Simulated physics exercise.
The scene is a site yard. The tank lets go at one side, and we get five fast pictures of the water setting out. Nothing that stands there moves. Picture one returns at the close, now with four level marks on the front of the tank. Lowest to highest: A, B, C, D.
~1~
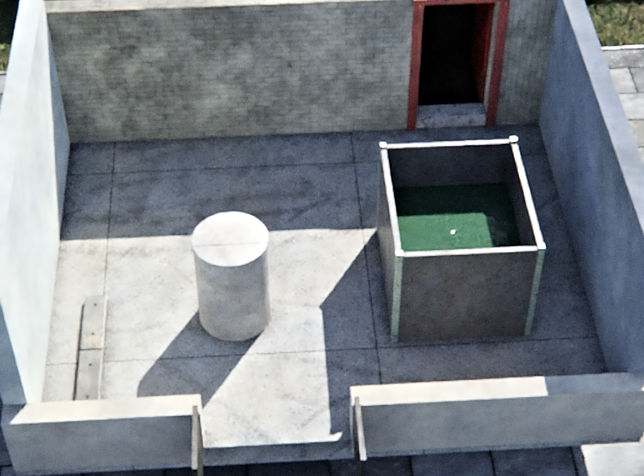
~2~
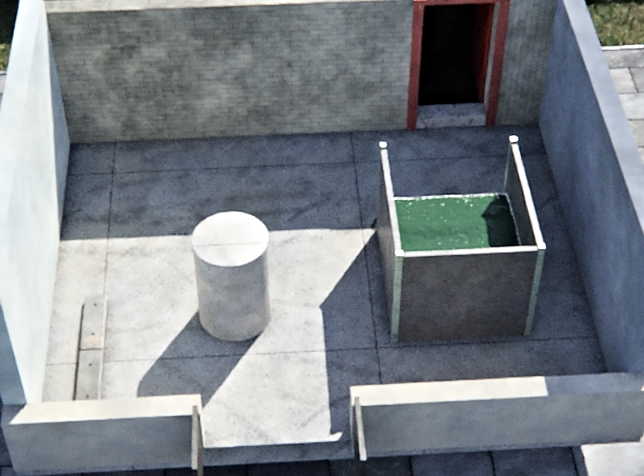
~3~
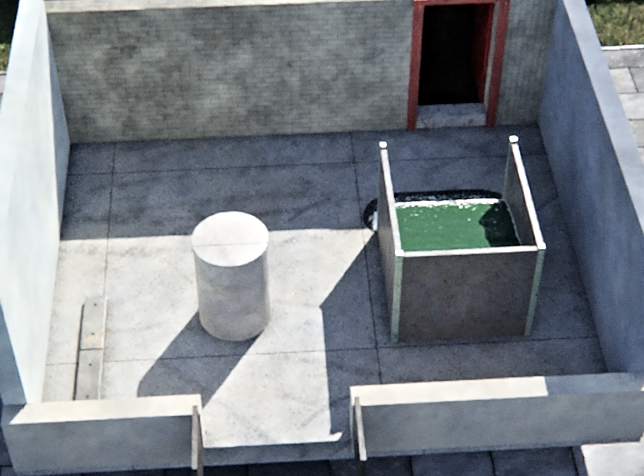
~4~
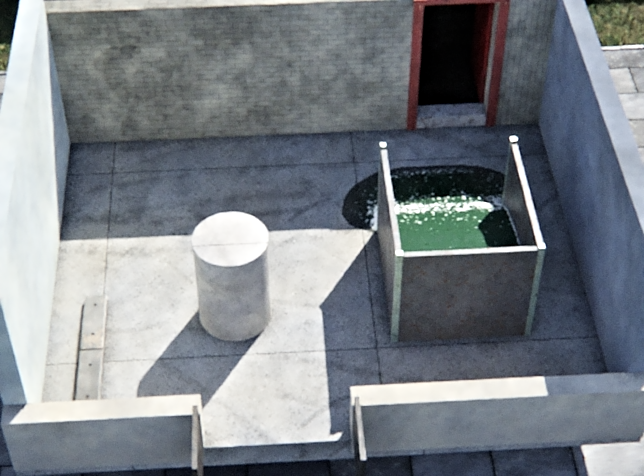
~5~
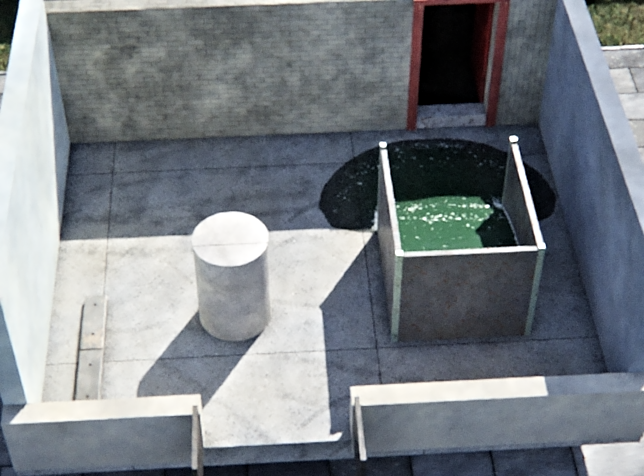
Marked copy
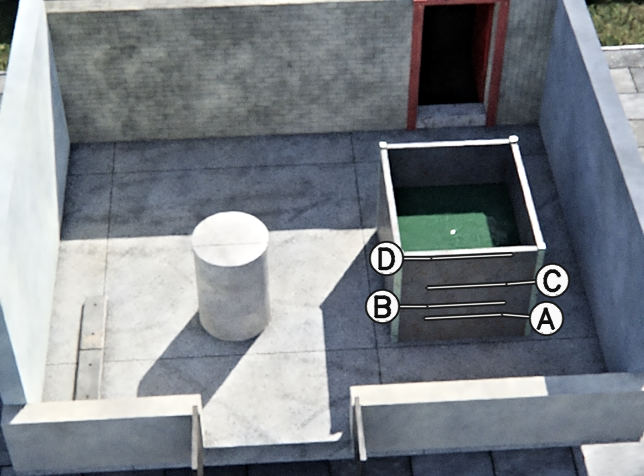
To begin with, green water sits still in a square tank in a walled yard, right of a pale cylinder and near a red doorway. The tank's back wall is suddenly gone, and the water spills out behind it, spreading a dark, widening pool across the paving toward the doorway and both sides.
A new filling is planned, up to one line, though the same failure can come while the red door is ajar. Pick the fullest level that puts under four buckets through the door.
That is mark A.
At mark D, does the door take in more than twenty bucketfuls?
Yes, clearly.
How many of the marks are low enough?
One of the four.
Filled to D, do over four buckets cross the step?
Yes.
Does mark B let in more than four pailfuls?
Yes, it does.
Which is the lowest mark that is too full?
It is B.
In white, A at (464, 316); B at (465, 304); C at (467, 285); D at (471, 256); from the bottom up A, B, C, D.
With A, a splash gets over, under a bucket.
With B, about 8 bucketfuls get in.
With C, dozens of bucketfuls pour in.
With D, dozens of bucketfuls pour in.
